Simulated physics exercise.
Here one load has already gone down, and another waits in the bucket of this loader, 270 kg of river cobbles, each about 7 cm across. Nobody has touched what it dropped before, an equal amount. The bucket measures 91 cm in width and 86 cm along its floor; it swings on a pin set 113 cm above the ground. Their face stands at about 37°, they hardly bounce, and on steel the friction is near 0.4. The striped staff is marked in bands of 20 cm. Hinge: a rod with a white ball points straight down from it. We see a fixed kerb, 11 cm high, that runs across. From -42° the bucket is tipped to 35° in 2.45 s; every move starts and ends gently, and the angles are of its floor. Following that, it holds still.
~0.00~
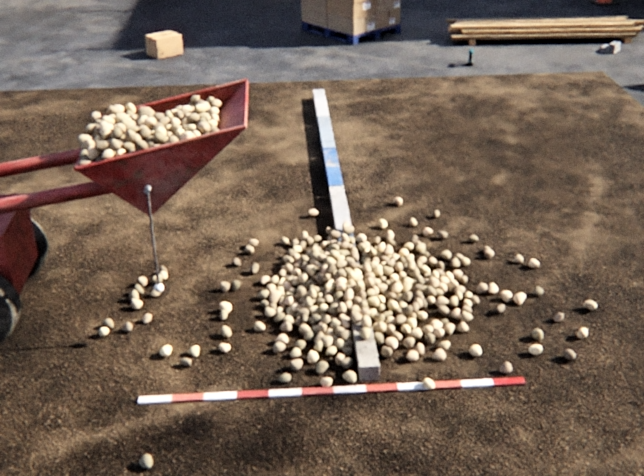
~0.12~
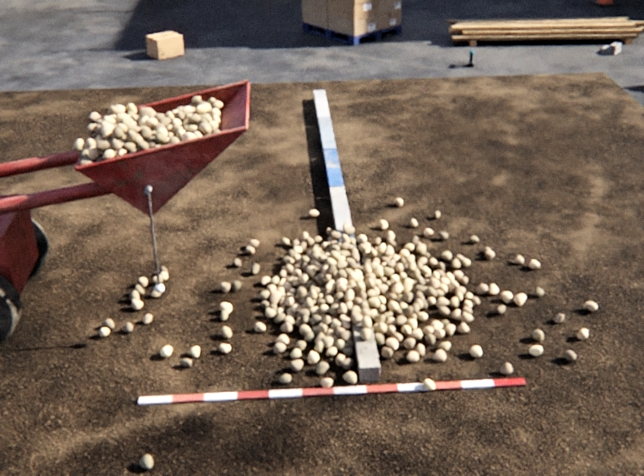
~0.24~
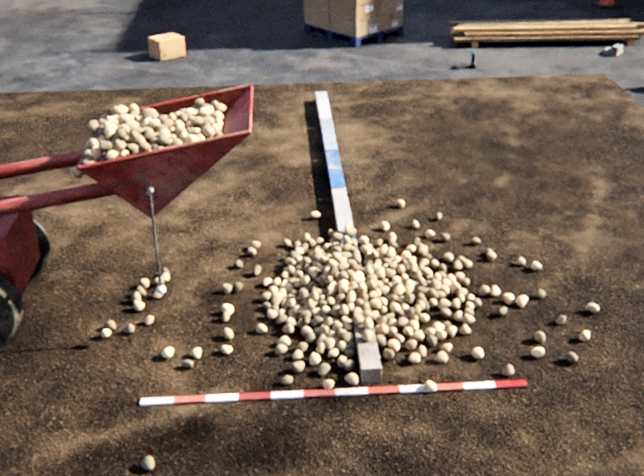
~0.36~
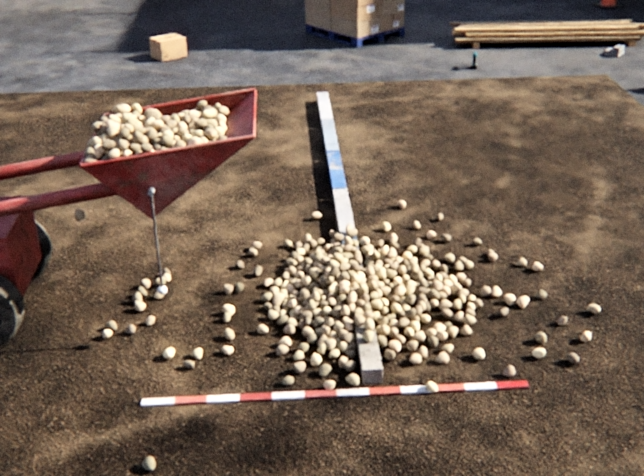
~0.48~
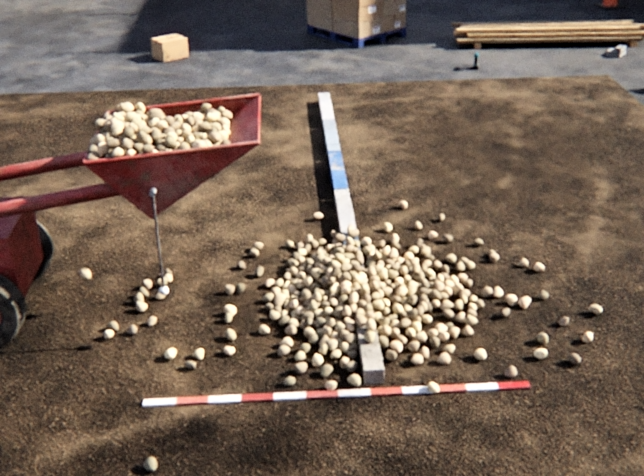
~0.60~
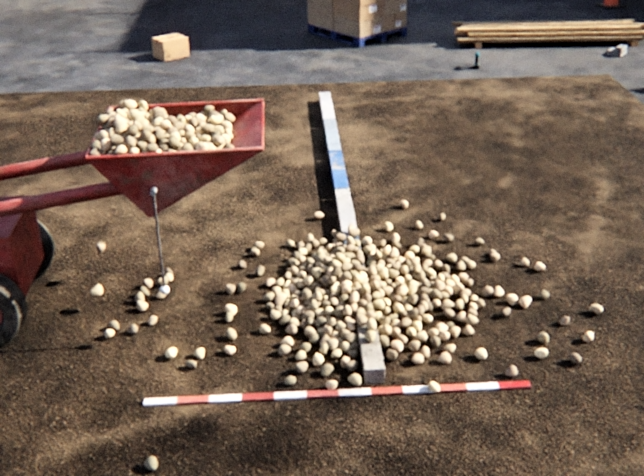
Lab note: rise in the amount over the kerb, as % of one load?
Approximately 0 %.
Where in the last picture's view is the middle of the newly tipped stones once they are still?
In the last view, about pixel (291, 286).
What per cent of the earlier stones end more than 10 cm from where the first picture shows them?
The answer is about 5 per cent.
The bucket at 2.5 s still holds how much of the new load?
That works out to about 25 %.
After 1.8 s the floor is at 23°; in per cent of one load, 98 in the bucket, 65 on this side of the kerb, 41 over the kerb; the foremost stones are at (559, 309).
After 2.5 s the floor is at 35°; in per cent of one load, 24 in the bucket, 139 on this side of the kerb, 41 over the kerb; the foremost stones are at (559, 309).
After 2.9 s the floor is at 35°; in per cent of one load, 1 in the bucket, 162 on this side of the kerb, 41 over the kerb; the foremost stones are at (559, 309).
After 5.3 s the floor is at 35°; in per cent of one load, 0 in the bucket, 163 on this side of the kerb, 41 over the kerb; the foremost stones are at (559, 309). Net gain over the kerb, 0.
